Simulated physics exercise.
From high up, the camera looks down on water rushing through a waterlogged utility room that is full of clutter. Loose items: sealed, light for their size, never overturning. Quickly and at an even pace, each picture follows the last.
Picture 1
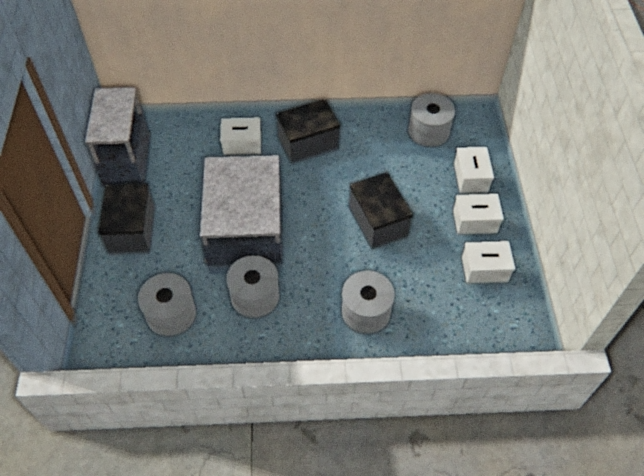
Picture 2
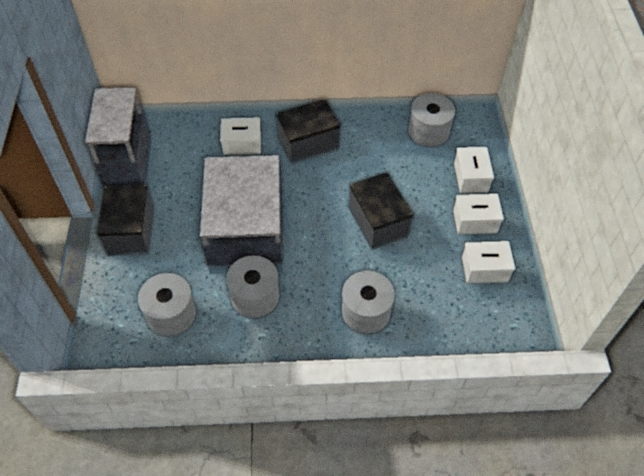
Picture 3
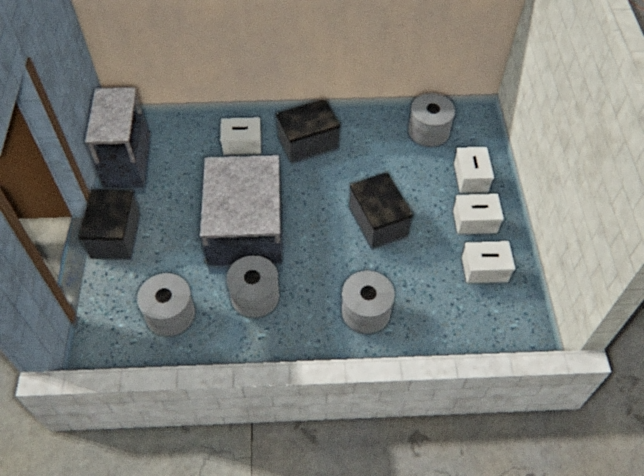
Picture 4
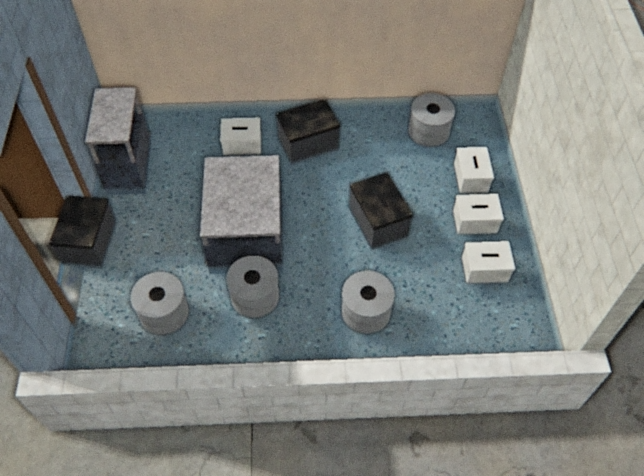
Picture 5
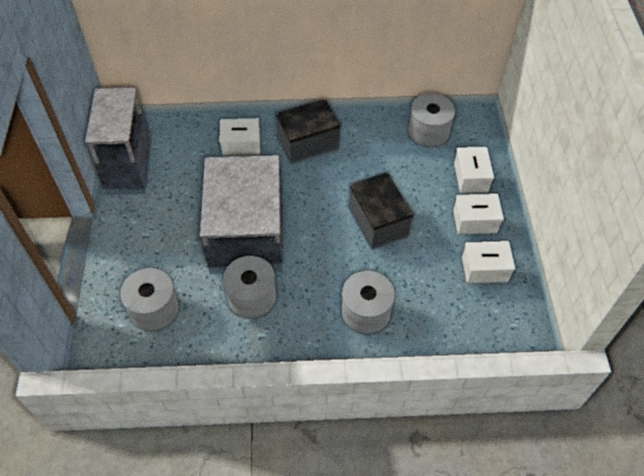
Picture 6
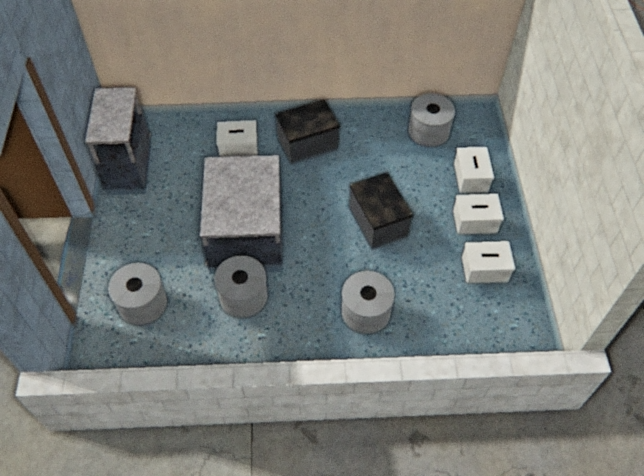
Dark box sliding out through an opened doorway at left of a blue-floored room, followed by grey cylinders drifting slightly left.
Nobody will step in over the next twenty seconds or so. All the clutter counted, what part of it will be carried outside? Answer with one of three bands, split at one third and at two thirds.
One third to two thirds.
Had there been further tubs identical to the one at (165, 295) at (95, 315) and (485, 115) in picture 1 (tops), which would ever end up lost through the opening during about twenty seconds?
In turn: Yes, still in.
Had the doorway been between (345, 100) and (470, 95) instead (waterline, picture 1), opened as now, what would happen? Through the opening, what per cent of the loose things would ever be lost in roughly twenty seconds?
It comes to about 70 per cent of the things.
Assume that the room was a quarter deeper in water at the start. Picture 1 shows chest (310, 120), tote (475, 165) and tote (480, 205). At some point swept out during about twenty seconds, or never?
Outcomes, first to last: Departed, kept back, kept back.
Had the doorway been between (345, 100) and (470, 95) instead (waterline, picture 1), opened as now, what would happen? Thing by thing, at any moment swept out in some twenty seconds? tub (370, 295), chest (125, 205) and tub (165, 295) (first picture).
Taking them one after another, flushed away, then held back, then held back.
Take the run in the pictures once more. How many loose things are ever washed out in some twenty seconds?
The total is 7.
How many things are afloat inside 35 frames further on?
Counting them up gives 6.
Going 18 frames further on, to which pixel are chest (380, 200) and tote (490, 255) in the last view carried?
Roughly (316, 227) for one and (452, 269) for the other.
A moment on, 2 of 11 are out; 9 afloat.
Next, 4 of 11 are out; 7 afloat.
Later, 5 of 11 are out; 6 afloat.
In the end, 7 of 11 are out; 4 afloat.
